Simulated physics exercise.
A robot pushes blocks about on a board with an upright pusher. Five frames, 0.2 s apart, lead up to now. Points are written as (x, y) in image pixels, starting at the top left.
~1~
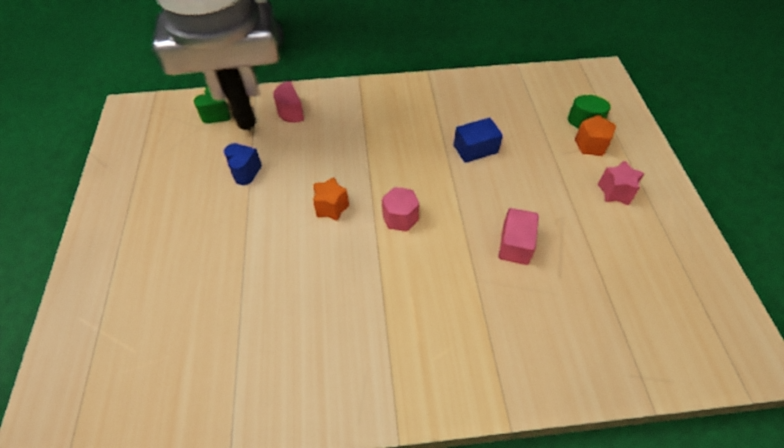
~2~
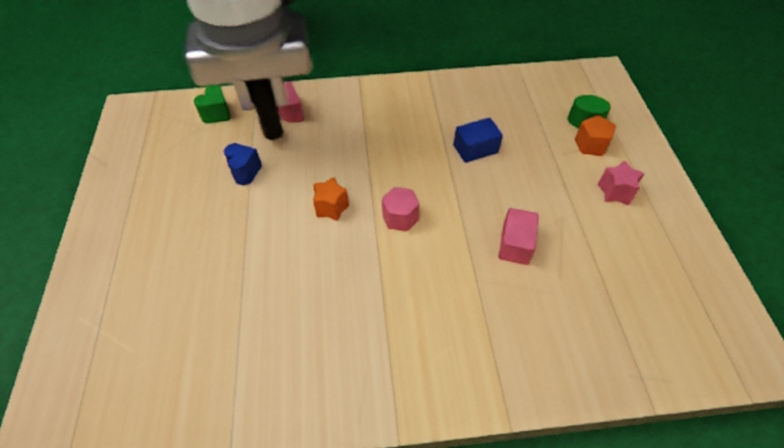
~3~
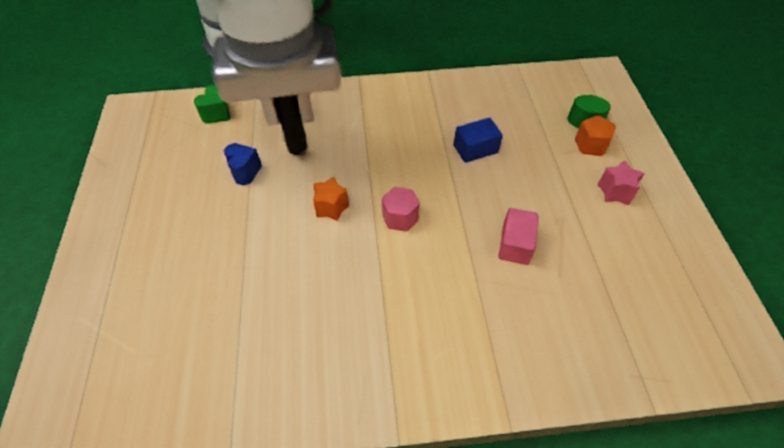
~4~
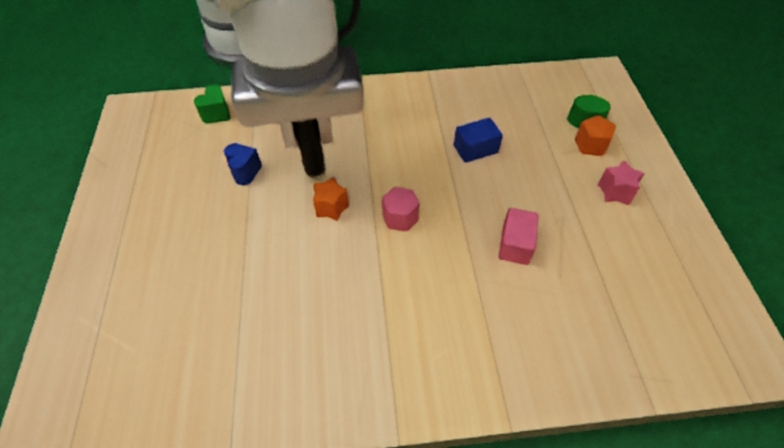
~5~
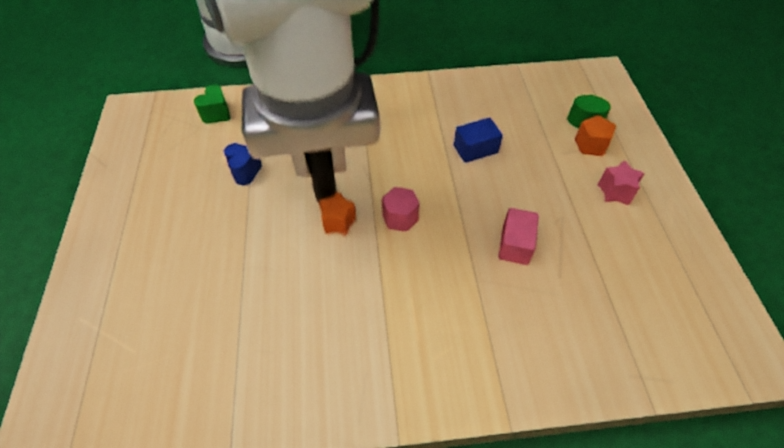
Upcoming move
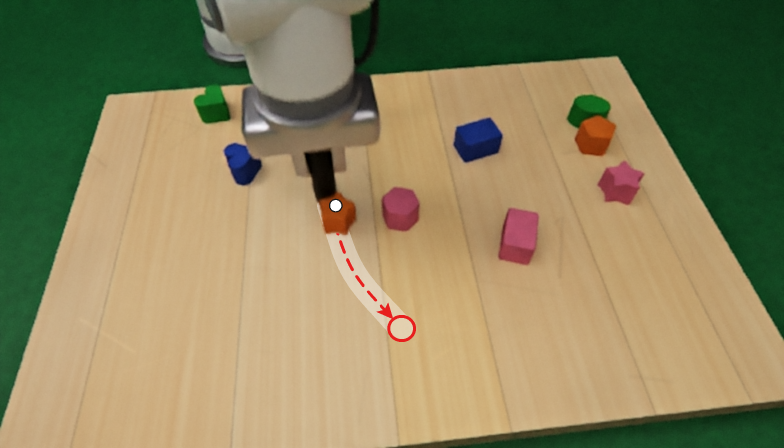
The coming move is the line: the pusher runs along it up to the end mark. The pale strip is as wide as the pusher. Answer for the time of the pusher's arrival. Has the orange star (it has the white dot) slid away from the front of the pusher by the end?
The answer is no.
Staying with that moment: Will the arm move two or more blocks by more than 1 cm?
Going by the path, no.
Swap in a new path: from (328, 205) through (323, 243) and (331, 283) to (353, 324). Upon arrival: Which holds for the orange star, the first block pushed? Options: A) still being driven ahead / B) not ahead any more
I'll go with B - not ahead any more.
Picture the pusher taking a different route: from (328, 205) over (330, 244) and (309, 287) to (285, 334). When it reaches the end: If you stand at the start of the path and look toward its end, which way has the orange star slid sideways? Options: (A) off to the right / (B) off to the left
Choice B: Off to the left.
The line goes from (328, 205) via (351, 267), ending at (402, 328); the dot is on the orange star.
On the path given first. One third of the way, pusher at (341, 239); orange star at (353, 250).
Two thirds of the way, pusher at (364, 281); orange star at (377, 295).
At the end, pusher at (402, 322); orange star at (417, 339); pink hexagon unmoved.
